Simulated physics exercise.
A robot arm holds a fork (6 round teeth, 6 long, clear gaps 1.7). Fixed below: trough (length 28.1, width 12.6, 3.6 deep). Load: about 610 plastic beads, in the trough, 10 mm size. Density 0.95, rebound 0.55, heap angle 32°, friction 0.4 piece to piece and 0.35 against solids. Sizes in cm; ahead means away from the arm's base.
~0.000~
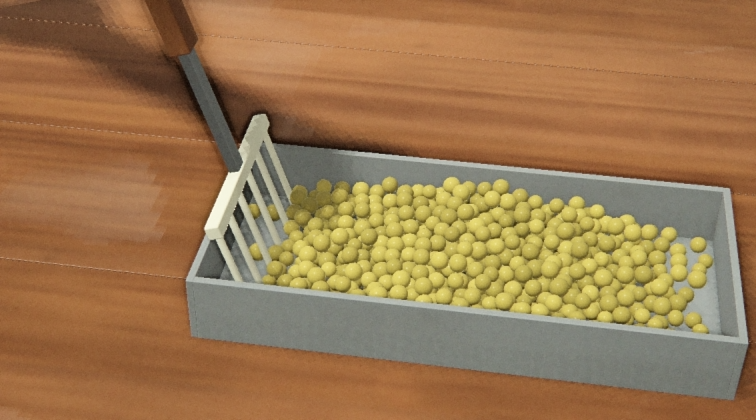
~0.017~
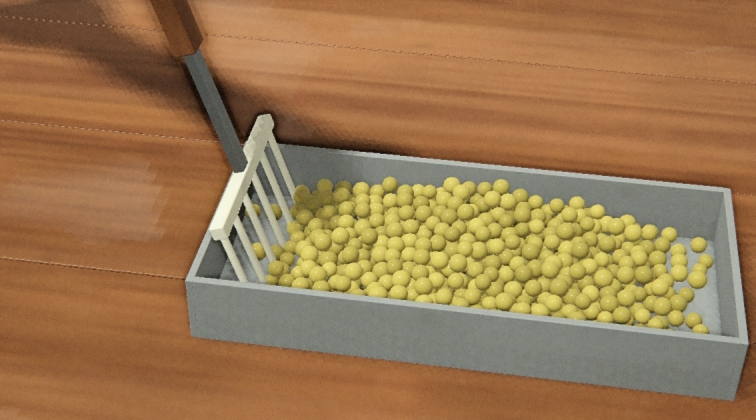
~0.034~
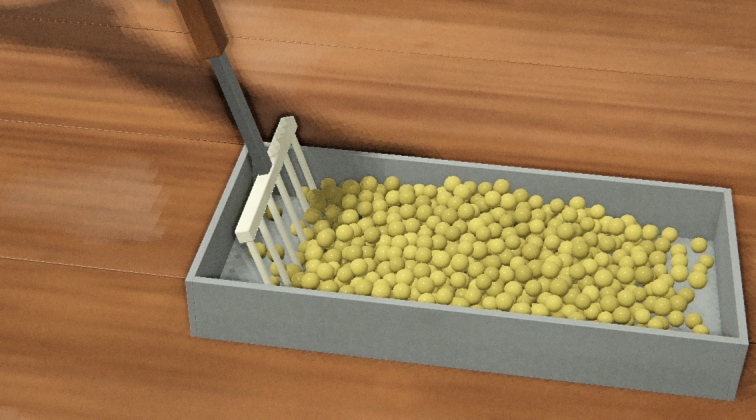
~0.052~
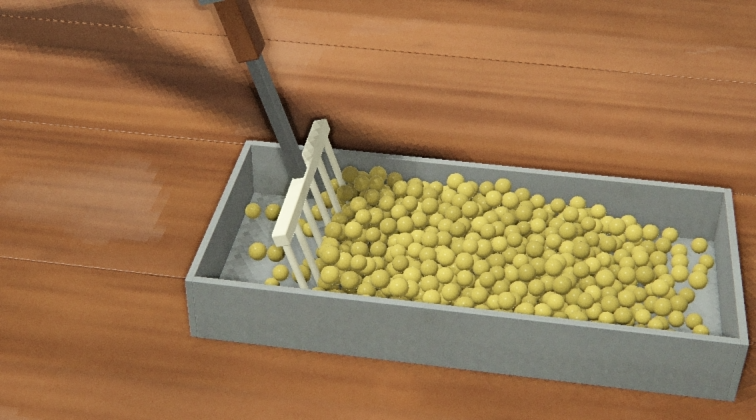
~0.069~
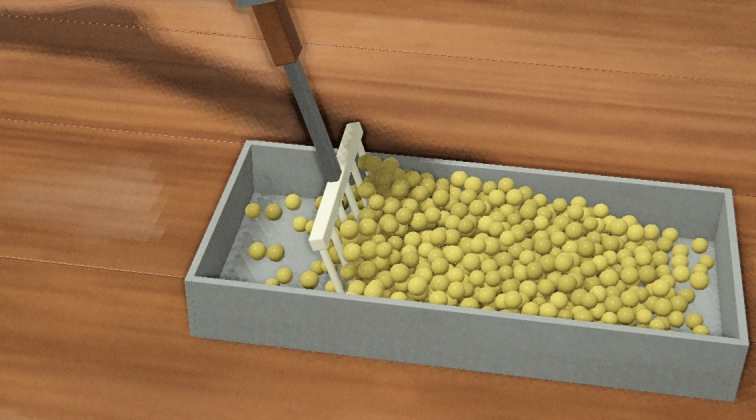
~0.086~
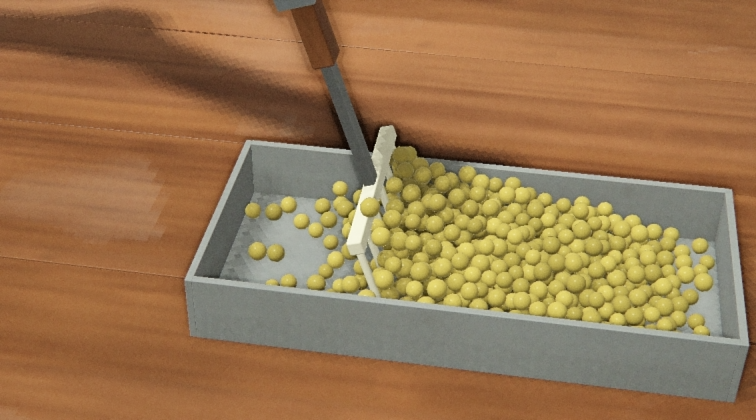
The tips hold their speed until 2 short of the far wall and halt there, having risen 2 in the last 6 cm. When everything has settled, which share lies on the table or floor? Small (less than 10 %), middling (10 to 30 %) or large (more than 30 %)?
Answer: Large; more than 30 % of the plastic beads finish on the table or floor.
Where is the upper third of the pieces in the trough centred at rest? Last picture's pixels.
Near (687, 275).
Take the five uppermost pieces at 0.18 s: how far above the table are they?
About 9 cm.
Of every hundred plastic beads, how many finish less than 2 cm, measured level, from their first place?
About 5 per cent.
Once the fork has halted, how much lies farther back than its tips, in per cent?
About 40 per cent.
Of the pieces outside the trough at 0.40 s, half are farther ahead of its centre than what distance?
About 28 cm.
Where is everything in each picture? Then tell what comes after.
Fork bar at (239, 173), sloping 72°; upper third of the load around (466, 245), from x 245 to 705, top at y 185; 610 in the trough, in the first frame.
Fork bar at (244, 174), sloping 72°; upper third of the load around (461, 244), from x 245 to 705, top at y 185, in the second frame.
Fork bar at (268, 176), sloping 72°; upper third of the load around (452, 244), from x 245 to 705, top at y 185, in the third frame.
Fork bar at (303, 179), sloping 72°; upper third of the load around (444, 239), from x 245 to 705, top at y 175, in the fourth frame.
Fork bar at (338, 183), sloping 72°; upper third of the load around (441, 232), from x 245 to 705, top at y 165, in the fifth frame.
Fork bar at (373, 186), sloping 72°; upper third of the load around (450, 231), from x 245 to 705, top at y 155; 610 in the trough, in the sixth frame.
After 0.13 s, sloping 72°, highest piece 10 above the table; 607 in the trough, 3 in flight or on the tool.
After 0.18 s, sloping 72°, highest piece 11 above the table; 593 in the trough, 1 on the table or floor, 16 in flight or on the tool.
After 0.40 s, sloping 72°, highest piece 5 above the table; 334 in the trough, 263 on the table or floor, 13 in flight or on the tool.
After 1.10 s, sloping 72°, highest piece 4 above the table; 334 in the trough, 276 on the table or floor.
At rest, 334 in the trough, 276 on the table or floor. That is 45 % on the table or floor.
